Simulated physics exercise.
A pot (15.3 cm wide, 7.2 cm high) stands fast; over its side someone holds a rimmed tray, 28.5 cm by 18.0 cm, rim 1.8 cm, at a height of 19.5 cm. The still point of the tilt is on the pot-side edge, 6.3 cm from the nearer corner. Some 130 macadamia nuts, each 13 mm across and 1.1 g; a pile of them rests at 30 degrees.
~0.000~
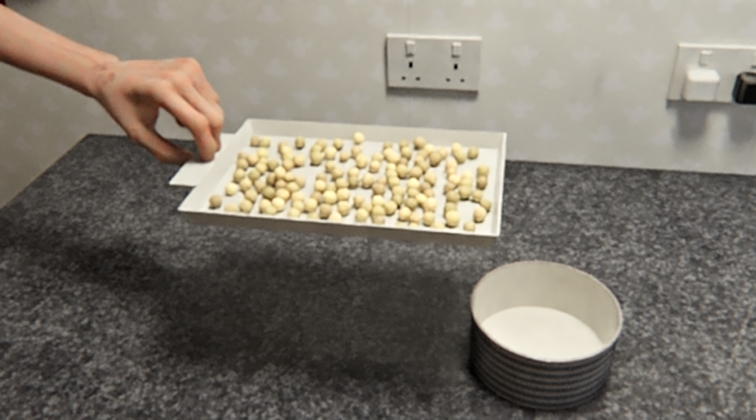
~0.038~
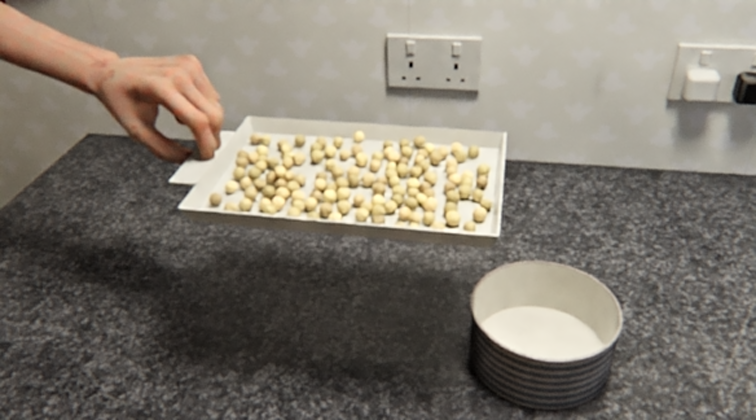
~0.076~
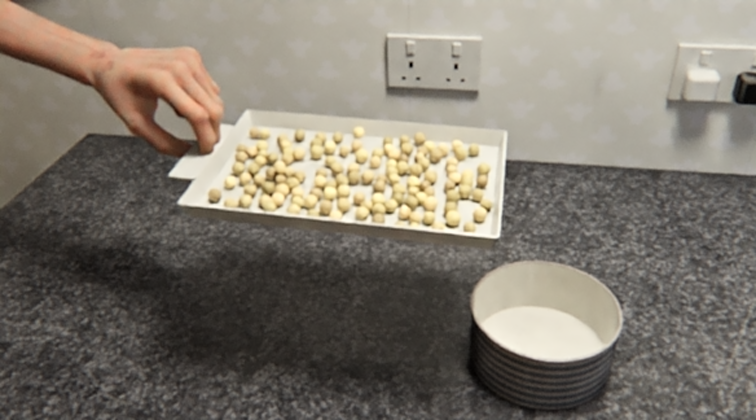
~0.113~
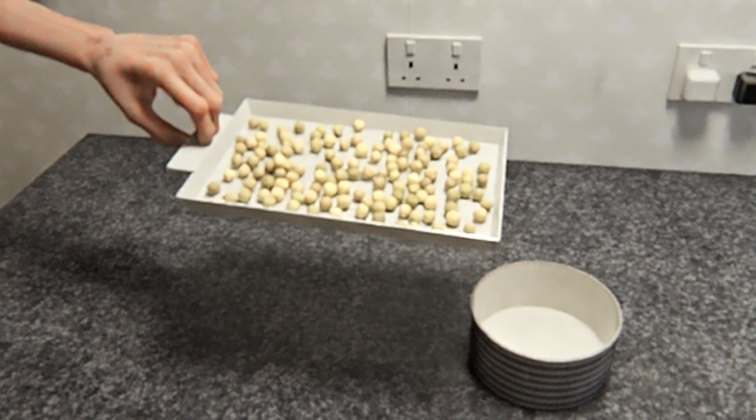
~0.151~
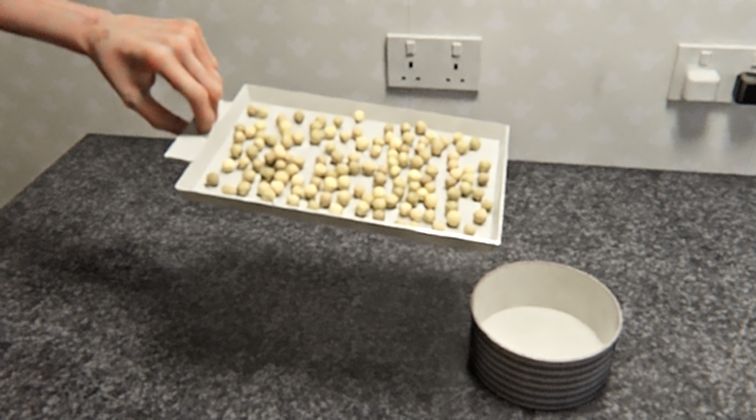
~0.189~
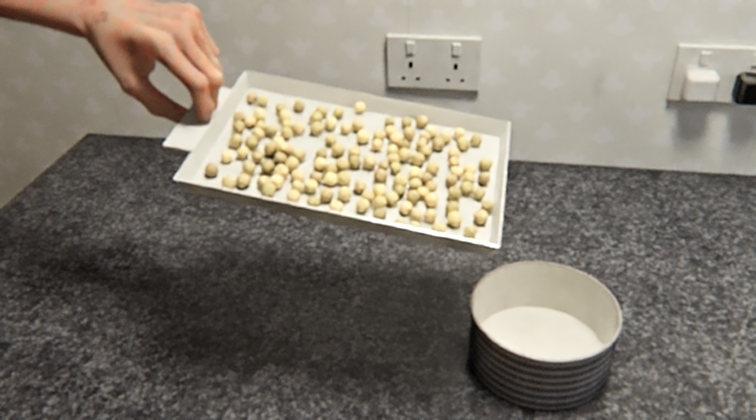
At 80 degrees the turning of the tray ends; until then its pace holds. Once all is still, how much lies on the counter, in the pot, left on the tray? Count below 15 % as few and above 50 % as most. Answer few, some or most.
On the counter: Most; in the pot: Some; left on the tray: Few.
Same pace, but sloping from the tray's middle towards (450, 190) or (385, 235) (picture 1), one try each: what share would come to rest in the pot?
Some 65 and 10 per cent.
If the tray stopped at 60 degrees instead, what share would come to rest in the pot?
Then about 20 per cent.
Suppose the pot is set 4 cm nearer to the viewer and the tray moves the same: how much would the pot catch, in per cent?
In that case some 75 per cent.
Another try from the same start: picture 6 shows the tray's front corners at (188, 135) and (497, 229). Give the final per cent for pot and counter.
Pot 55, counter 45.
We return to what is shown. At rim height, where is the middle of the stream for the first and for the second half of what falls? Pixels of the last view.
At about (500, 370), then at (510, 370).
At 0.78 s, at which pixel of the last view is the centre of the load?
Near (463, 204).
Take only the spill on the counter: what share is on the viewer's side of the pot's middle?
Some 100 per cent.
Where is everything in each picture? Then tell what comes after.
The first frame shows tray tilt 0 degrees, front corners at (187, 206) and (491, 230); middle of the pieces at (354, 182); pot at (545, 307).
The second frame shows tray tilt 1 degrees, front corners at (187, 204) and (491, 231); middle of the pieces at (354, 181).
The third frame shows tray tilt 2 degrees, front corners at (187, 200) and (492, 232); middle of the pieces at (354, 178).
The fourth frame shows tray tilt 5 degrees, front corners at (186, 193) and (492, 234), lowest corner right front; middle of the pieces at (354, 174).
The fifth frame shows tray tilt 9 degrees, front corners at (184, 184) and (492, 237), lowest corner right front; middle of the pieces at (354, 168).
The sixth frame shows tray tilt 12 degrees, front corners at (183, 176) and (493, 240), lowest corner right front; middle of the pieces at (355, 162); pot at (545, 307). Its pace works out near 95 degrees a second.
Then, at 0.54 s, tilt 45 degrees; the tray holds 100 %, the pot 0 %.
Then, at 0.78 s, tilt 67 degrees; the tray holds 90 %, the pot 0 %.
After 1.13 s, tilt 80 degrees; the tray holds 10 %, the pot 15 %.
In the end, at 2.2 s, counter 75 %, pot 25 %, tray 0 %.
